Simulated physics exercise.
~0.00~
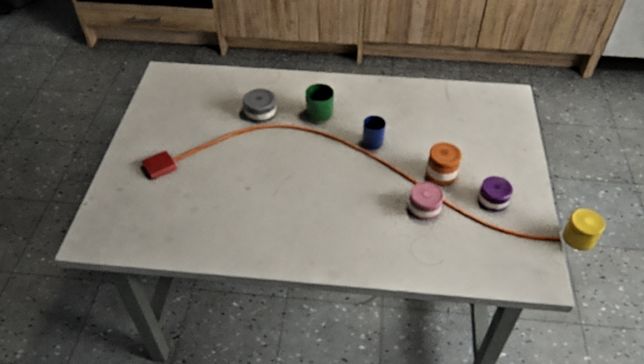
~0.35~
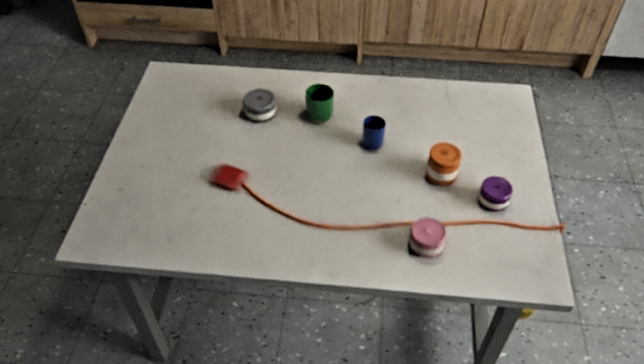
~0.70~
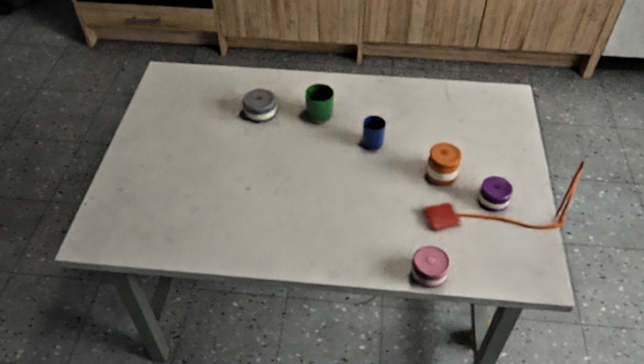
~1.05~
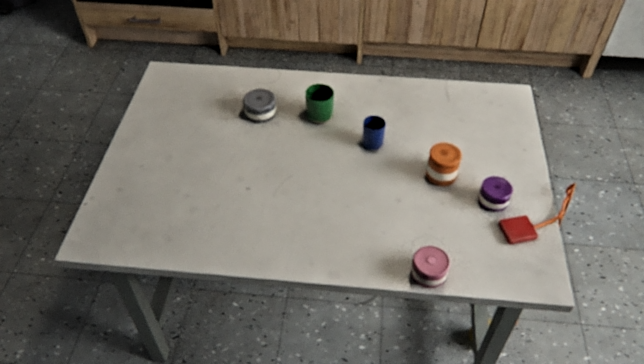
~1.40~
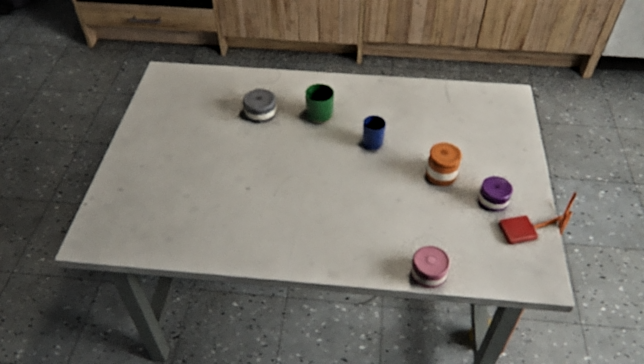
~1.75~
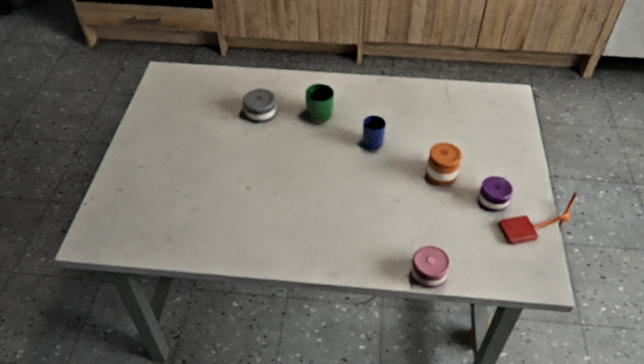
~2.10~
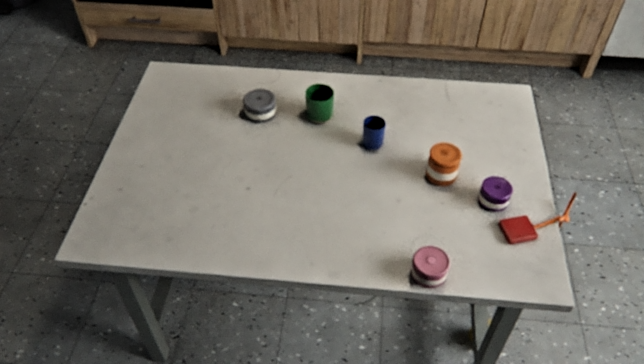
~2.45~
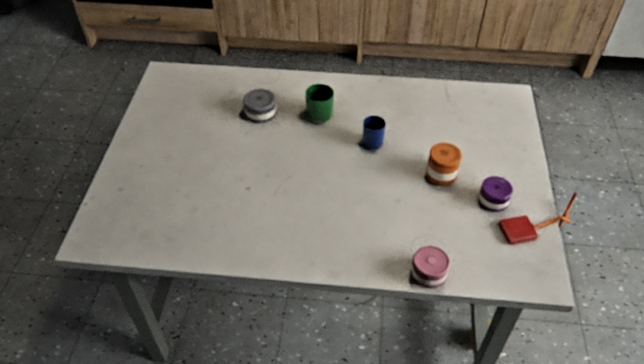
The yellow cylinder dropped off the table's right edge, and the orange cable tied to it dragged the red block rightward across the top, shoving the pink tin toward the front before the block stopped near the edge; the other containers stayed put.
